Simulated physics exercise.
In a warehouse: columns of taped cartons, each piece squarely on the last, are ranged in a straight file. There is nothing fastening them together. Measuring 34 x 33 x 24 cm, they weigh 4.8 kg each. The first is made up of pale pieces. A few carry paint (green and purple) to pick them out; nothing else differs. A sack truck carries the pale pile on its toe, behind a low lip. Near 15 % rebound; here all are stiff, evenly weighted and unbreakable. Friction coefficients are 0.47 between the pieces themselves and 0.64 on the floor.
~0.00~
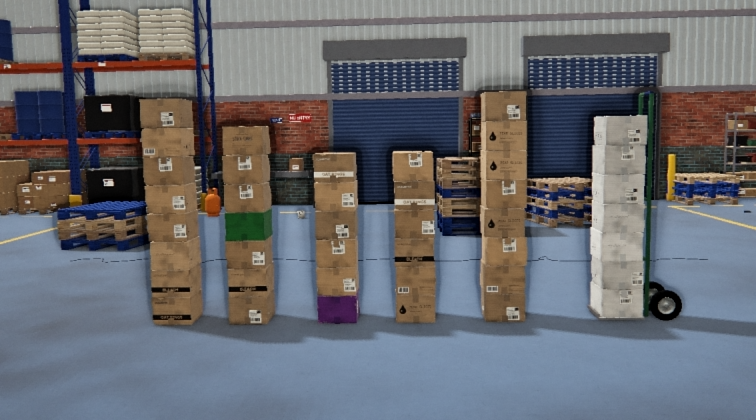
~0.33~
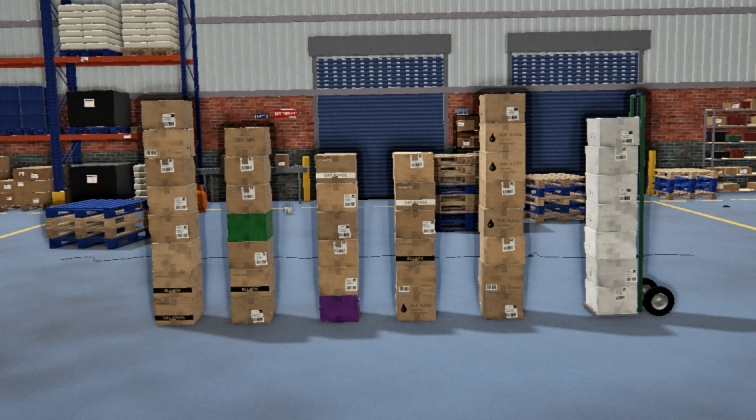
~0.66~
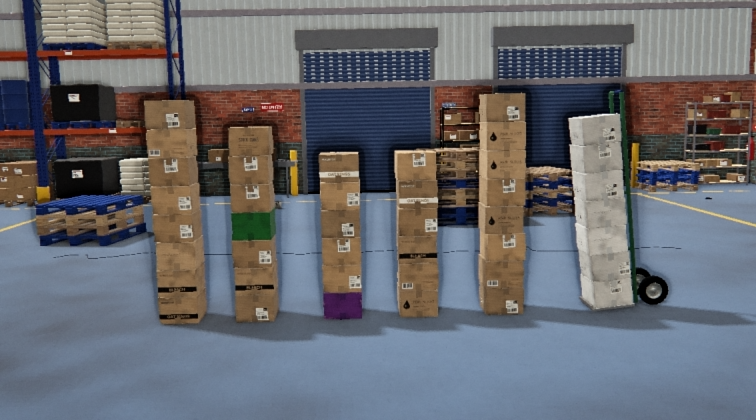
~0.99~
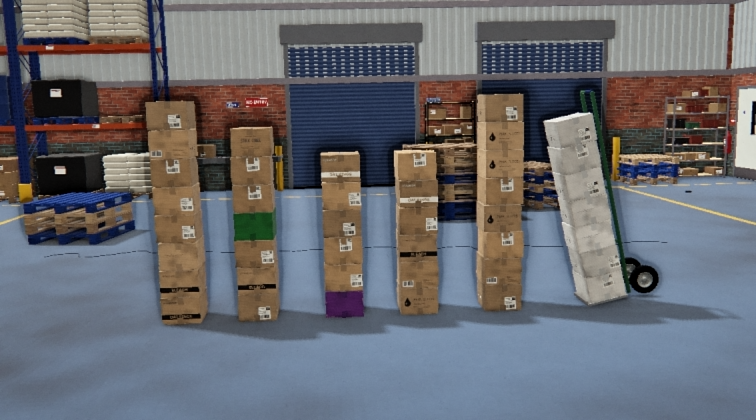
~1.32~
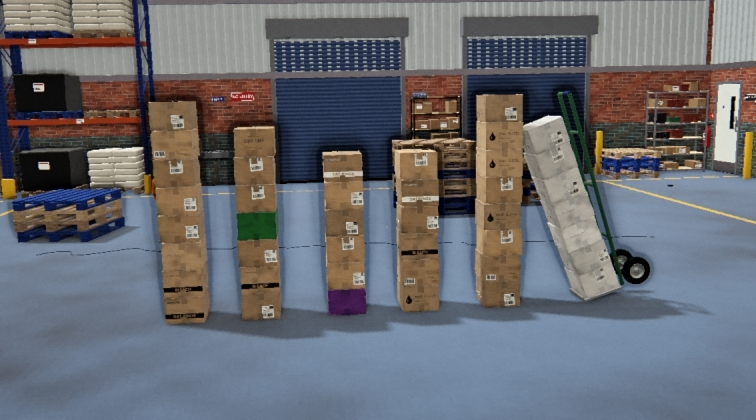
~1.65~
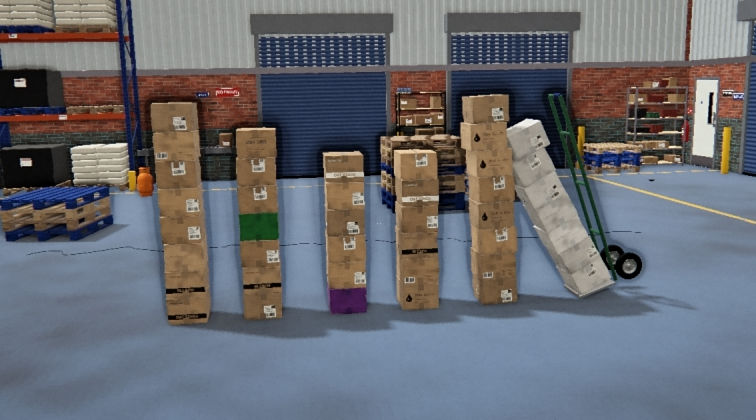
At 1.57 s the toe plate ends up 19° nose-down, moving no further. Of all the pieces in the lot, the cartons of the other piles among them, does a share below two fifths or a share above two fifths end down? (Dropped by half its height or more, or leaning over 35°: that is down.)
It will be higher than two fifths.
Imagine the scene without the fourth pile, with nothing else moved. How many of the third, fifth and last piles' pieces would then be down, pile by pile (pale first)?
Counts - third: 6; fifth: 7; last: 8.
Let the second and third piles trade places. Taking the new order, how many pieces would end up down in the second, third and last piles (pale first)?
After the swap, the second pile would have 5 down, the third 8 and the last 8.
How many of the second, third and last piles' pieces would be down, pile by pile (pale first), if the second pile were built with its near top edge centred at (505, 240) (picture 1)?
Second 0, third 0, last 0.
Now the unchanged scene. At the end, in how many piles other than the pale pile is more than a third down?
5.
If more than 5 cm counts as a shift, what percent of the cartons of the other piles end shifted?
I count 100 % as shifted.
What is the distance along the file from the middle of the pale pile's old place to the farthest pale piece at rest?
It ends around 160 cm away.
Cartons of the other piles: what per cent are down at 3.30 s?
It's 40 percent at that point.
By 2.50 s, 7 of the pale pile down; none of the 35 other cartons down, 14 disturbed.
By 3.30 s, 7 of the pale pile down; 14 of the 35 other cartons down; purple carton tilted 31°; green carton tilted 12°.
By 4.36 s, 7 of the pale pile down; 35 of the 35 other cartons down; green carton tilted 61°, 35 cm lower; purple carton tilted 42°.
When it is over (6.1 s), 7 of the pale pile down; 35 of the 35 other cartons down; green carton on its side; purple carton tilted 42°. That is 100 per cent. In pixels of the last frame, middles, green carton near (110, 268), purple carton near (333, 288).
